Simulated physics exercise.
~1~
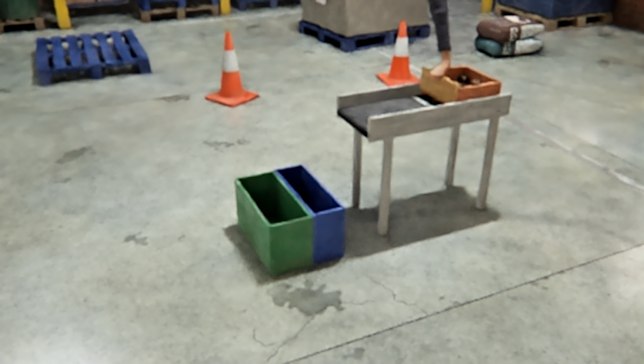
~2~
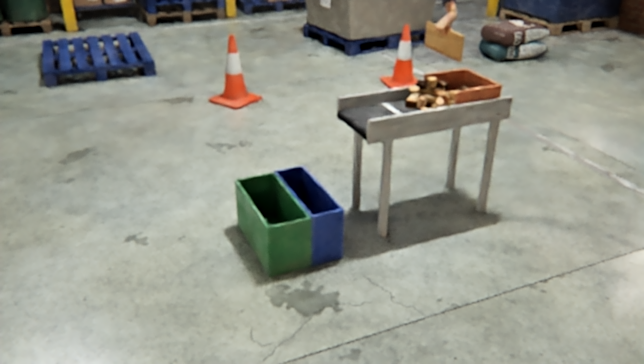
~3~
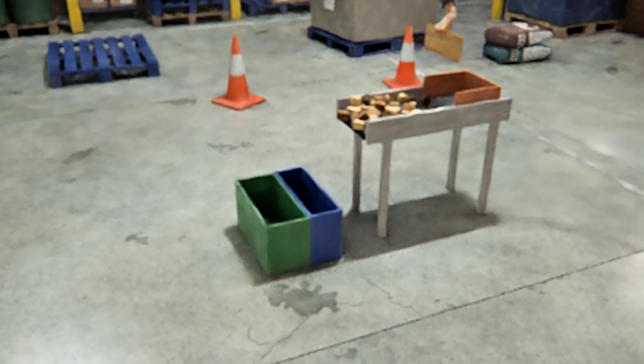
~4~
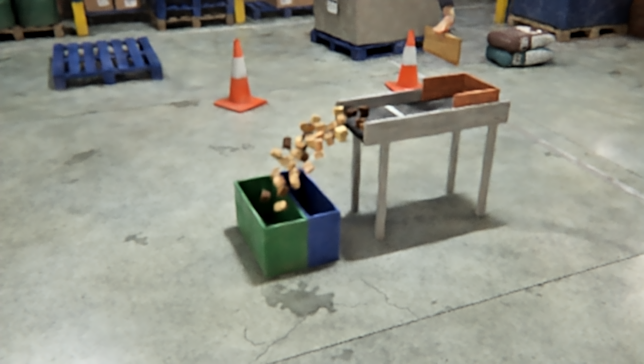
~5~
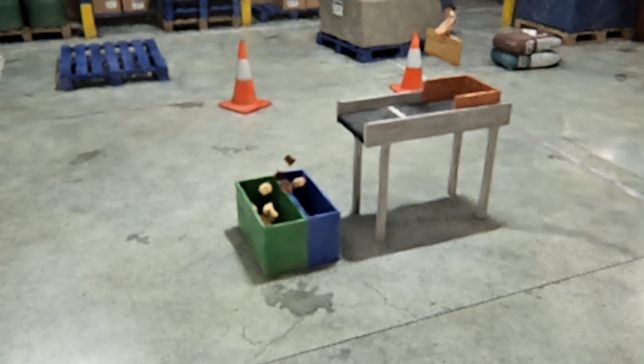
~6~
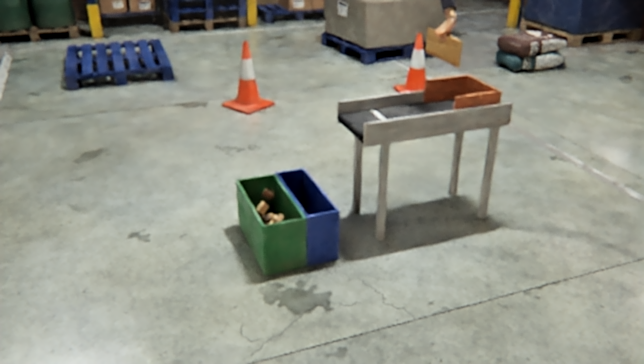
In the video, a hand lifts a gate from an orange pen of loose wooden blocks on a raised belt, and the blocks ride left, spill off the end and tumble down into the green tote beside a blue box, where they come to rest.
